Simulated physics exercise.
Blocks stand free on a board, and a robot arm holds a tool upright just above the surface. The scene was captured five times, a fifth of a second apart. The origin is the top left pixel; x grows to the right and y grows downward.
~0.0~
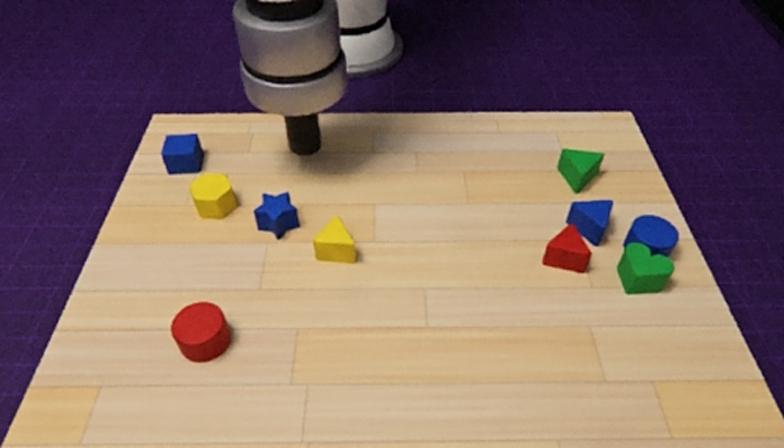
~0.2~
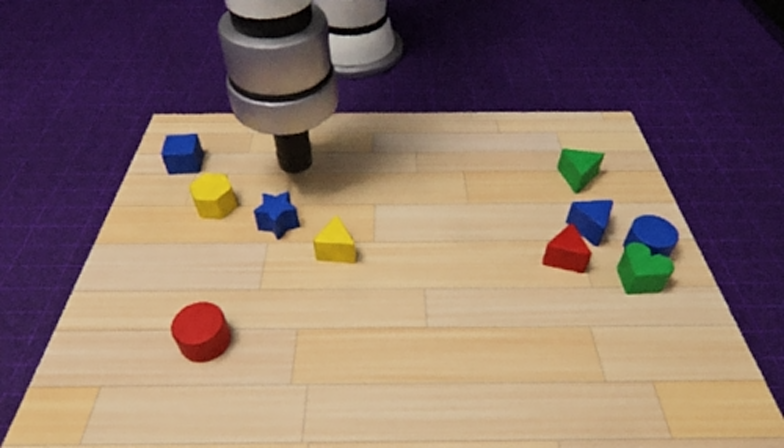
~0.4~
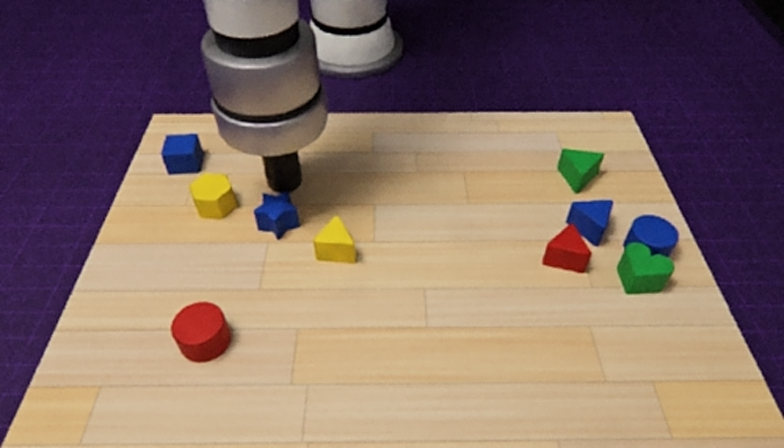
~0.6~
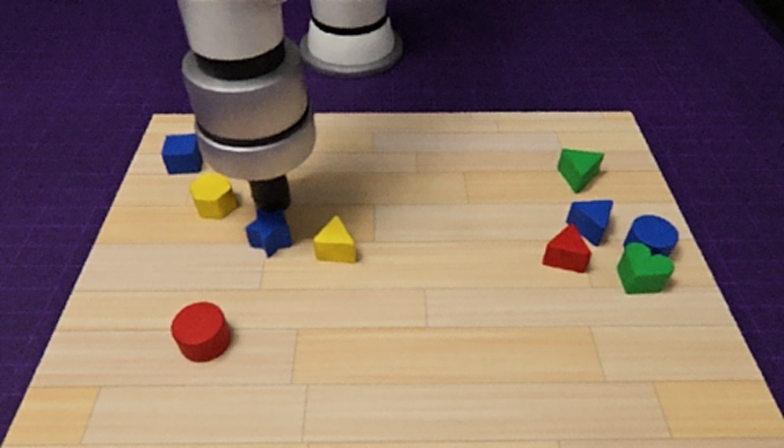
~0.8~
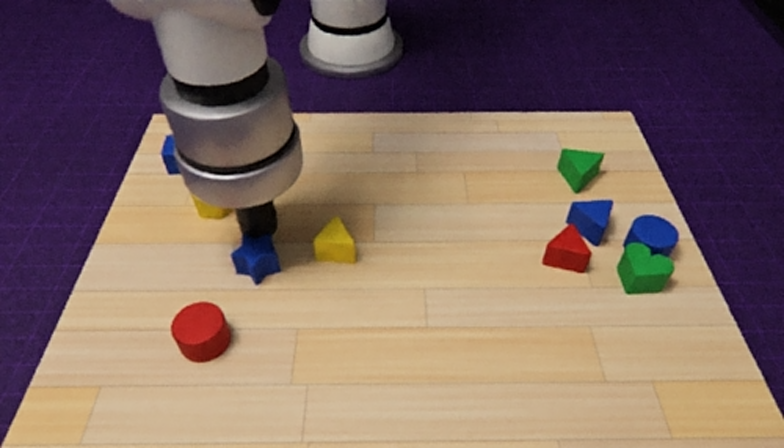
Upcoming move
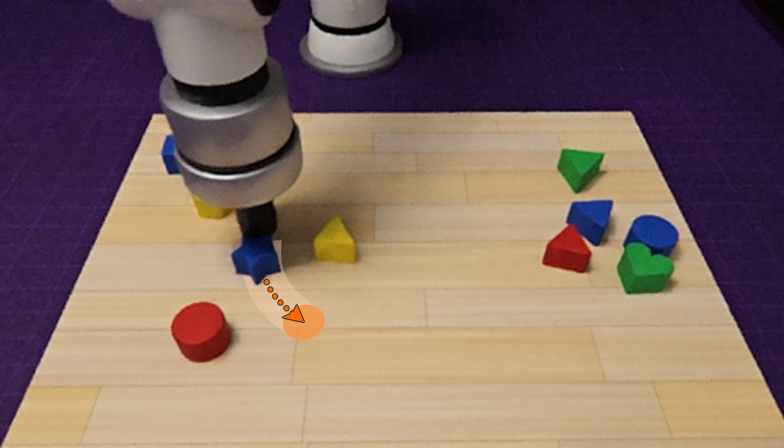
A robot arm lowers its dark tool toward the blue star-shaped block on a wooden board, then pushes the block down and slightly left, between the yellow triangular block and the red circle, while the other blocks stay still.
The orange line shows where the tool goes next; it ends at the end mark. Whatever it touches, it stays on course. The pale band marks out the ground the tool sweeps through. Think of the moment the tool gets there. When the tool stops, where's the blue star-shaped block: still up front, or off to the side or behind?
Slipped clear.
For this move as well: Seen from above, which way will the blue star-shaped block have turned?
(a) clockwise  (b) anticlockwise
I choose a.
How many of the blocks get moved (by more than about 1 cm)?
I think only one will be displaced.
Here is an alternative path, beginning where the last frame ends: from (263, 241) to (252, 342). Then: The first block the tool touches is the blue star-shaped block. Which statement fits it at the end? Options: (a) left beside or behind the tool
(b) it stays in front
b.
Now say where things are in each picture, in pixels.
In the first frame, tool's lower end (305, 146); red circle (197, 322); blue star-shaped block (275, 204).
In the second frame, tool (296, 163); blocks still.
In the third frame, tool (285, 182); blocks still.
In the fourth frame, tool (273, 204); blue star-shaped block (267, 222).
In the fifth frame, tool (260, 228); red circle (197, 322); blue star-shaped block (254, 248).
Drawn move, from (263, 241) through (263, 270) and (277, 299) to (304, 322).
The first path, step by step. One third of the way, tool (260, 257); blue star-shaped block (252, 280).
Two thirds of the way, tool (274, 286); blue star-shaped block (258, 310), turned 15° clockwise.
At the end, tool (301, 309); red circle still; blue star-shaped block (262, 322), turned 55° clockwise.
